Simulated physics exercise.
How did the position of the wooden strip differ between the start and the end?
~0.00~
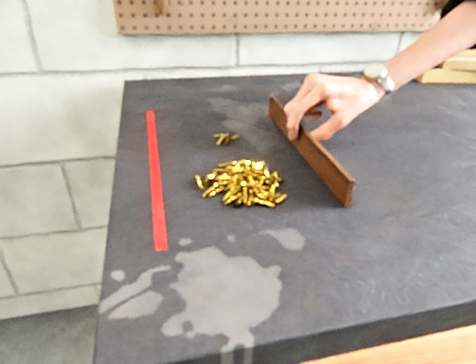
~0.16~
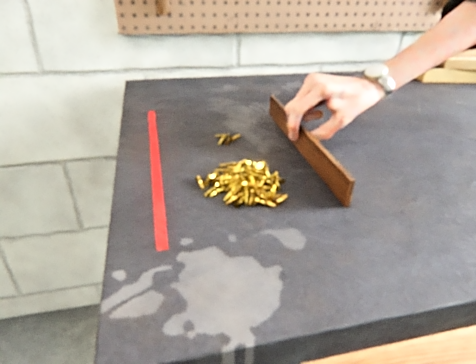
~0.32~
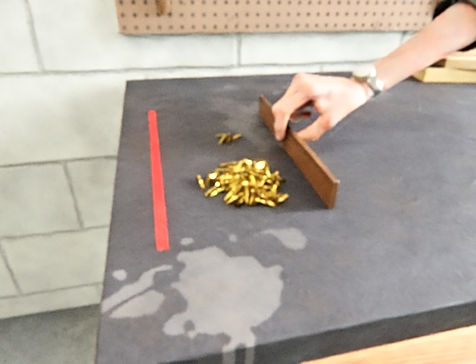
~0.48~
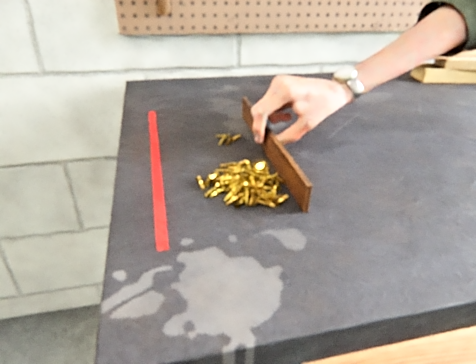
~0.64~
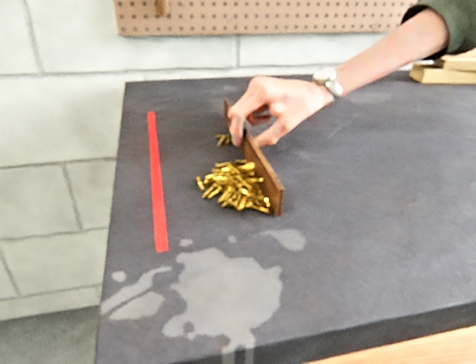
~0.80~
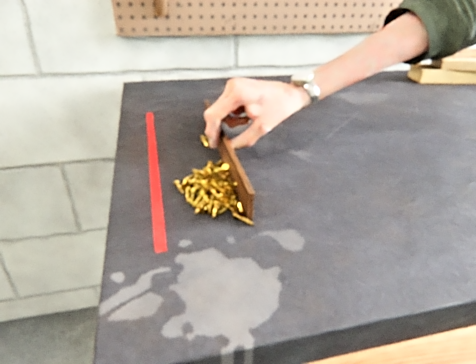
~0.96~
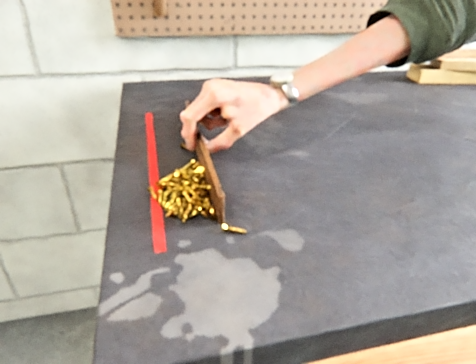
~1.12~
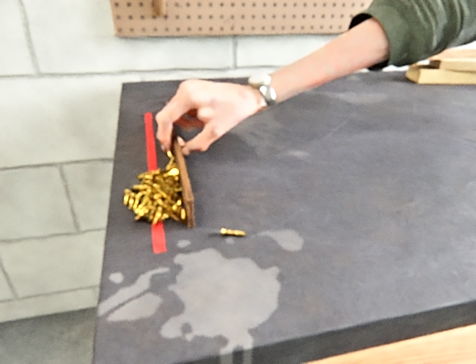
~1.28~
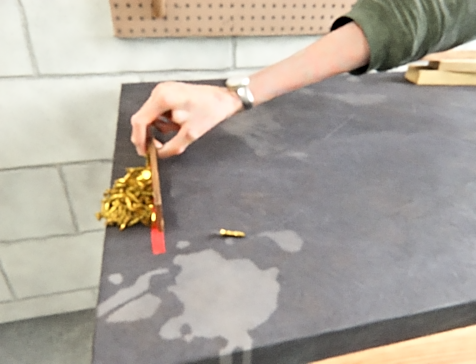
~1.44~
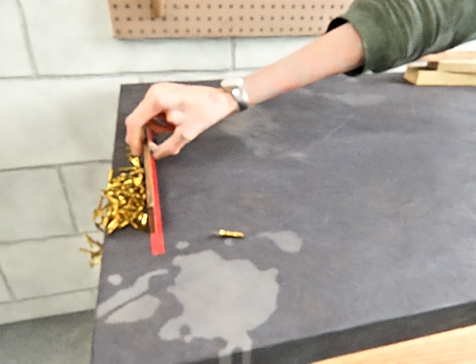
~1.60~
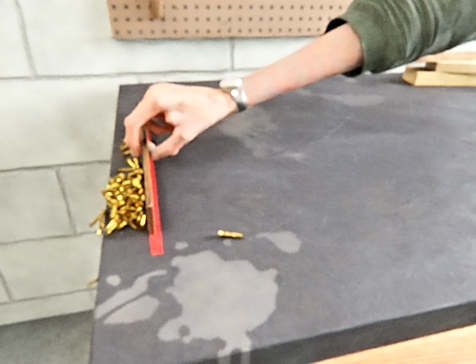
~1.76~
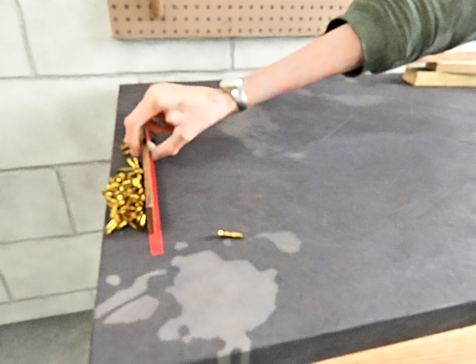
At the start it stood well to the right of the golden pieces, away from the red tape. By the end it was farther left, standing at the red tape near the table's left edge.
